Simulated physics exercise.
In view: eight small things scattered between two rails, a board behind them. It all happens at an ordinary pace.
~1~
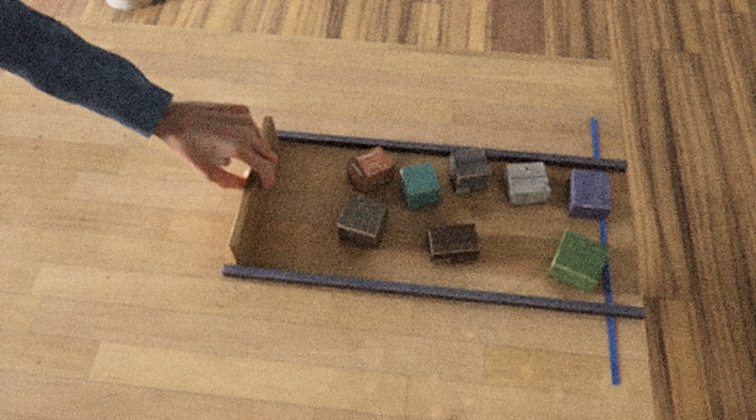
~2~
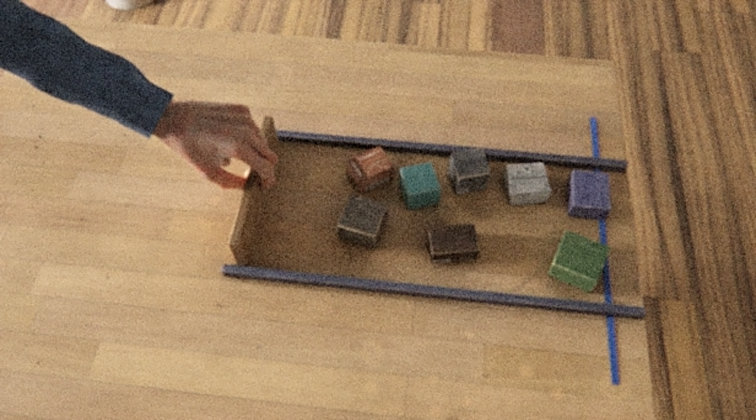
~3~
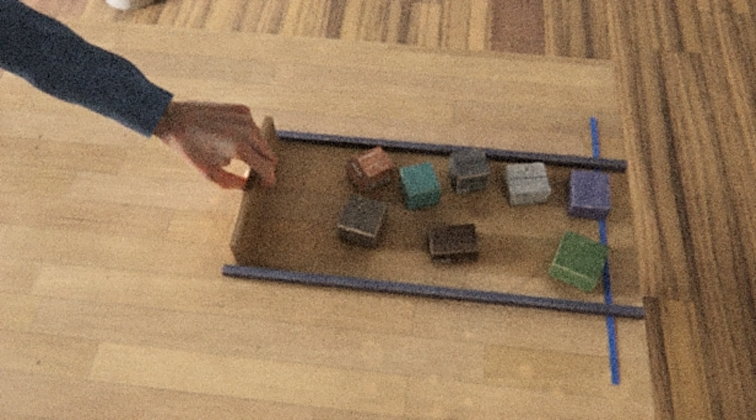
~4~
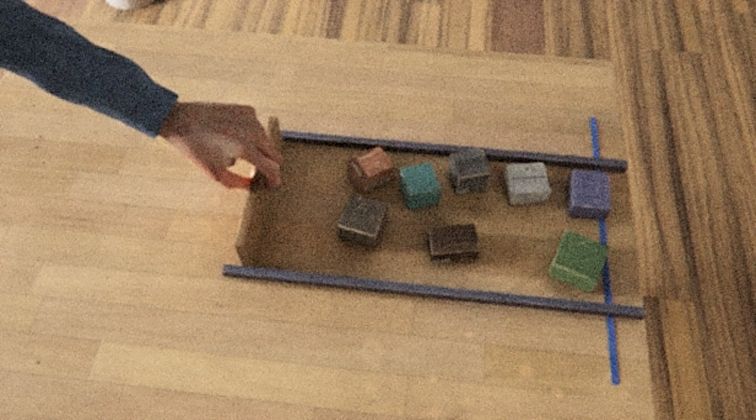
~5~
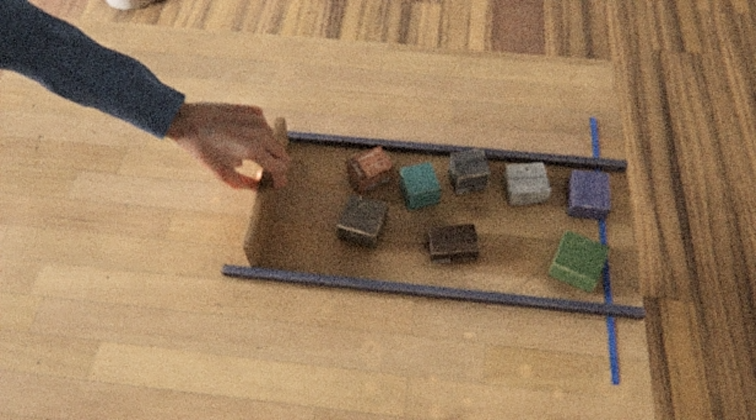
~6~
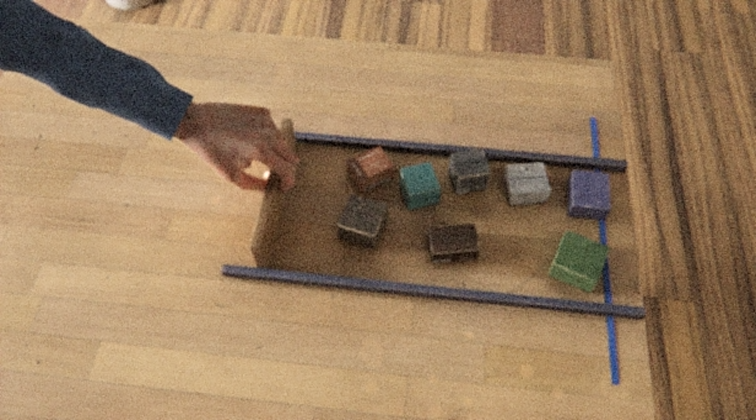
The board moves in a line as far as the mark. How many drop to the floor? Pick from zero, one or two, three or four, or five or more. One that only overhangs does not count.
The number that fall off is five or more.
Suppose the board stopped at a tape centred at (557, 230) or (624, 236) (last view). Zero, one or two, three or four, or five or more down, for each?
For each place: Three to four; at least five.
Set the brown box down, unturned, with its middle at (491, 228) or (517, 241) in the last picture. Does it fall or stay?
In that order, it drops off; comes down.
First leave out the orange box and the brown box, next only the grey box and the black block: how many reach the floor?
Fallen: 3, and 3 in the other try.
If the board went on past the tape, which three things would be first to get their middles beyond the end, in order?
They are the blue block, the green block, the white box.
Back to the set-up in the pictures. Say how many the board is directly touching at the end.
In contact: 2.
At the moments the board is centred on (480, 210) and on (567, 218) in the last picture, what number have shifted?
8 and 8.
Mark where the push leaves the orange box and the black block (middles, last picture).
About (617, 181), and the other about (629, 247).
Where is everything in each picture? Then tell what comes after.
Blue block (589, 194); green block (579, 261); white box (526, 184); board (256, 189); tape (603, 234), in the first frame.
Green block (579, 261); grey box (469, 171), in the second frame.
White box (526, 184); orange box (370, 170), in the third frame.
Blue block (588, 195); turquoise block (420, 186), in the fourth frame.
Green block (579, 261); board (268, 190), in the fifth frame.
Blue block (588, 195); green block (579, 261); white box (526, 184); board (276, 191); tape (603, 234), in the sixth frame.
Soon after, none off yet; blue block at rest near (588, 195); green block at rest near (579, 261); white box at rest near (526, 184).
At rest, the number that fall off is five or more; fallen, turquoise block, brown box, grey box, white box, green block and blue block.
